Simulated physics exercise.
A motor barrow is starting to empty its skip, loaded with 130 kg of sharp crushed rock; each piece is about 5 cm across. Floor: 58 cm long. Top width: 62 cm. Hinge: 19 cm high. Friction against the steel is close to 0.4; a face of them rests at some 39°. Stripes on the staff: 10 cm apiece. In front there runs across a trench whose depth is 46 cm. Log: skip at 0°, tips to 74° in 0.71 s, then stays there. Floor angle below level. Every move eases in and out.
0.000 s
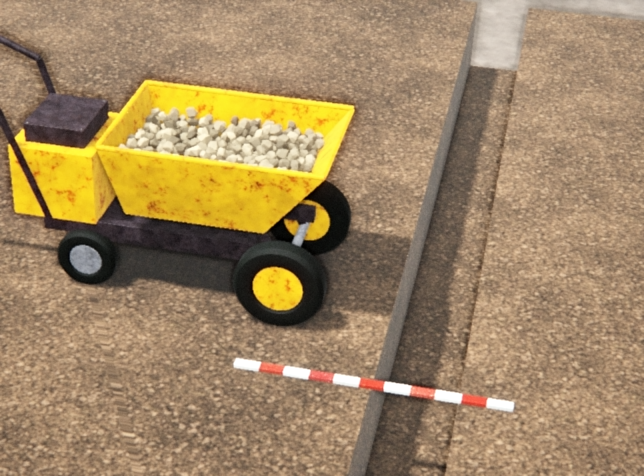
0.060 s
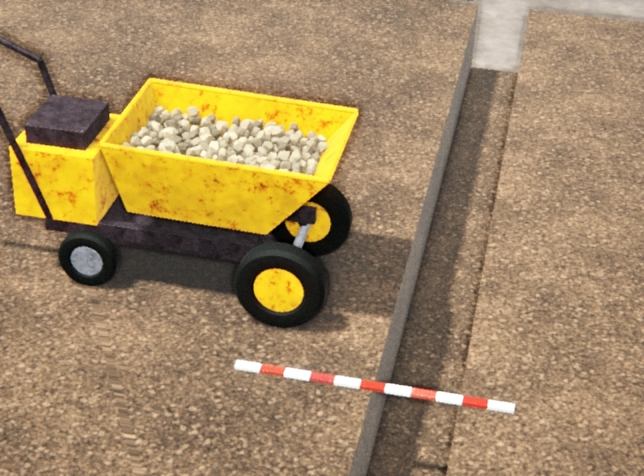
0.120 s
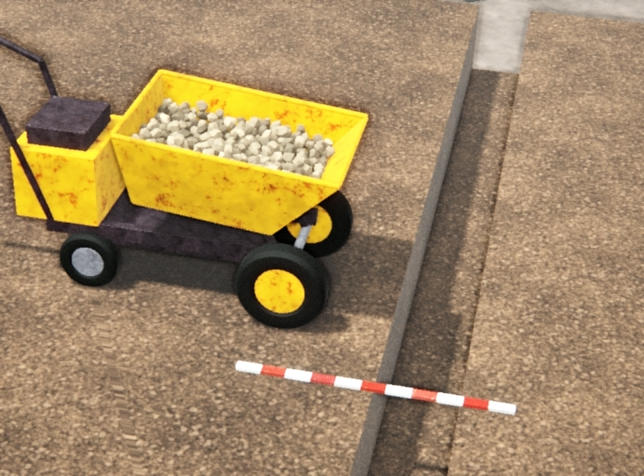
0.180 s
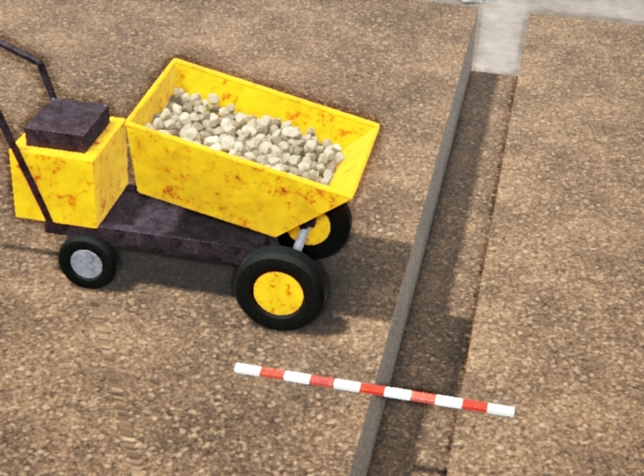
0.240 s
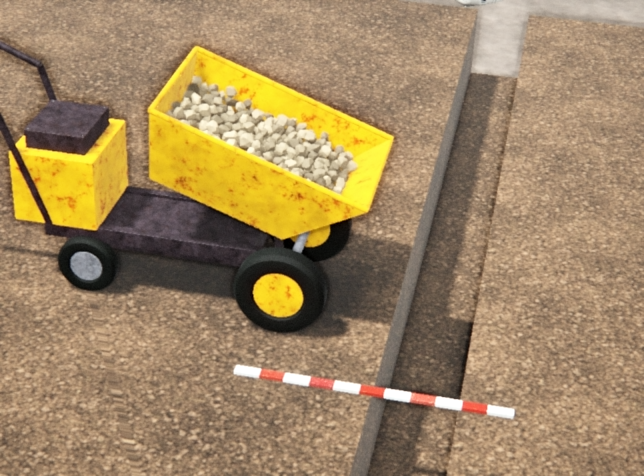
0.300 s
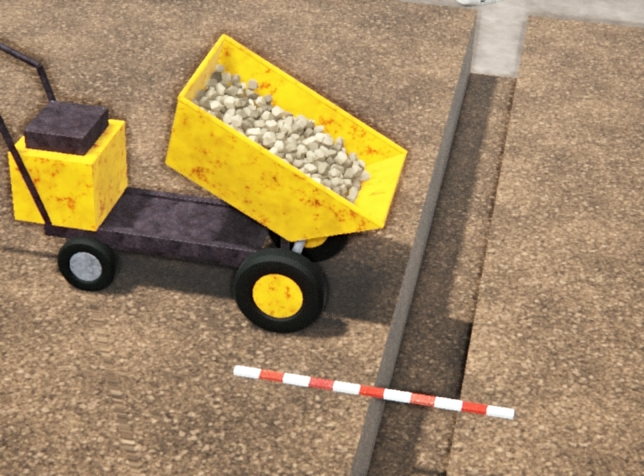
In the video, a yellow motor barrow loaded with pale crushed rock stands left of a trench with a red-and-white striped staff across it, and its skip gradually tilts forward to the right, the rear end rising.
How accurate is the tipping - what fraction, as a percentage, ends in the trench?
Close to 59 in every hundred.
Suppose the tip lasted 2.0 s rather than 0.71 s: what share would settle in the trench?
Close to 85 percent, then.
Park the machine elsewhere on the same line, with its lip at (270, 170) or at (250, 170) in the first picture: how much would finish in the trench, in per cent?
It comes to about 95 and 80 in a hundred.
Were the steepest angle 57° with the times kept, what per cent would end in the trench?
Some 20% would finish there.
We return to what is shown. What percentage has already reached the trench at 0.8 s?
I'd say near 15 per cent at that time.
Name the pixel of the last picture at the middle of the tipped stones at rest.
Their centre sits close to (459, 378).
After 0.5 s the floor is at 62°; 100 % in the skip; the foremost stones are at (403, 252).
After 0.8 s the floor is at 74°; 77 % in the skip, 15 % in the trench, 8 % past the trench; the foremost stones are at (502, 336).
After 1.2 s the floor is at 74°; 23 % in the skip, 36 % in the trench, 41 % past the trench; the foremost stones are past the picture's edge.
After 3.1 s the floor is at 74°; 0 % in the skip, 59 % in the trench, 41 % past the trench; the foremost stones are past the picture's edge.
